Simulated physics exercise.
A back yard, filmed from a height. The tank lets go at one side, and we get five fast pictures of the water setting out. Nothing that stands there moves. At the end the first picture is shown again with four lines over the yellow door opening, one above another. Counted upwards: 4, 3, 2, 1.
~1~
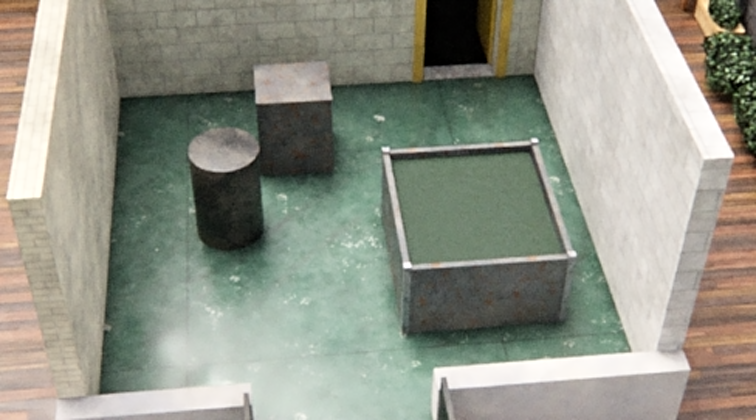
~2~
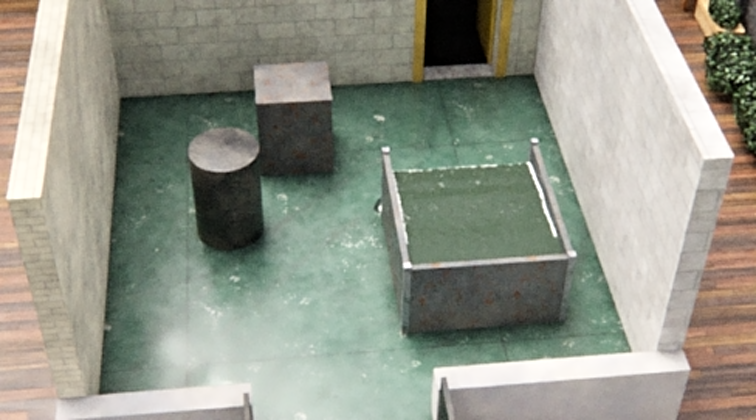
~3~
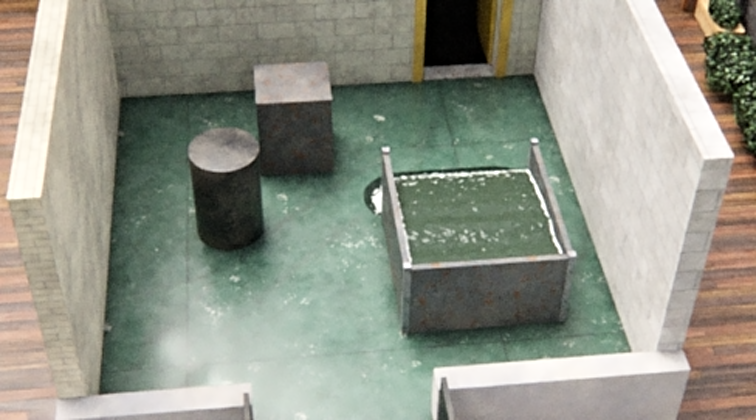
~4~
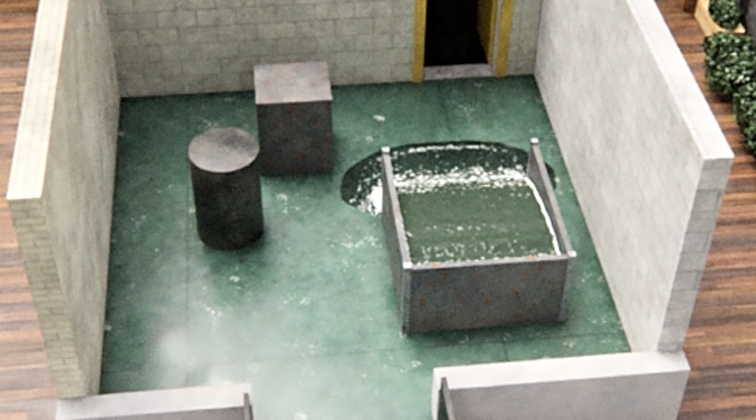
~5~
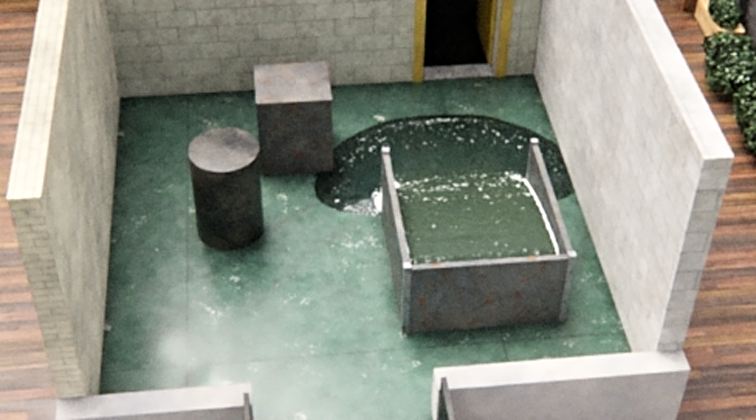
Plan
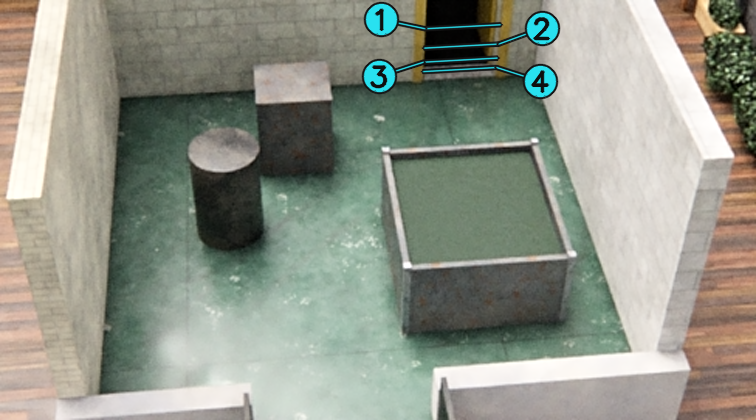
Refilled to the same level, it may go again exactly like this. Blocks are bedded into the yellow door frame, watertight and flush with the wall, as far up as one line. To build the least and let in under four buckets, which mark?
That is height 2.
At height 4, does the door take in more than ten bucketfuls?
Yes, clearly.
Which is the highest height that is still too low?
Height 3.
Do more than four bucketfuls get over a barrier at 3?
Yes, that goes wrong.
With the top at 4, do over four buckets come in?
Yes, it does.
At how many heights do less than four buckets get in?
Two.
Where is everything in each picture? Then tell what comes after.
Water in the tank at rest, its middle at (474, 208); foot of the yellow doorway at (459, 78); open gate at (343, 372).
Water covers 2 % of the ground, its front hidden from here.
Water covers 5 % of the ground, its front hidden from here.
Water covers 10 % of the ground, its front hidden from here.
Water covers 16 % of the ground and shows as far out as (494, 121).
On the marked copy, 1 at (462, 26); 2 at (461, 46); 3 at (460, 60); 4 at (459, 69); from the bottom up 4, 3, 2, 1.
Choosing 1, nothing gets over.
Choosing 2, a splash gets over, under a bucket.
Choosing 3, about 9 bucketfuls get in.
Choosing 4, dozens of bucketfuls pour in.
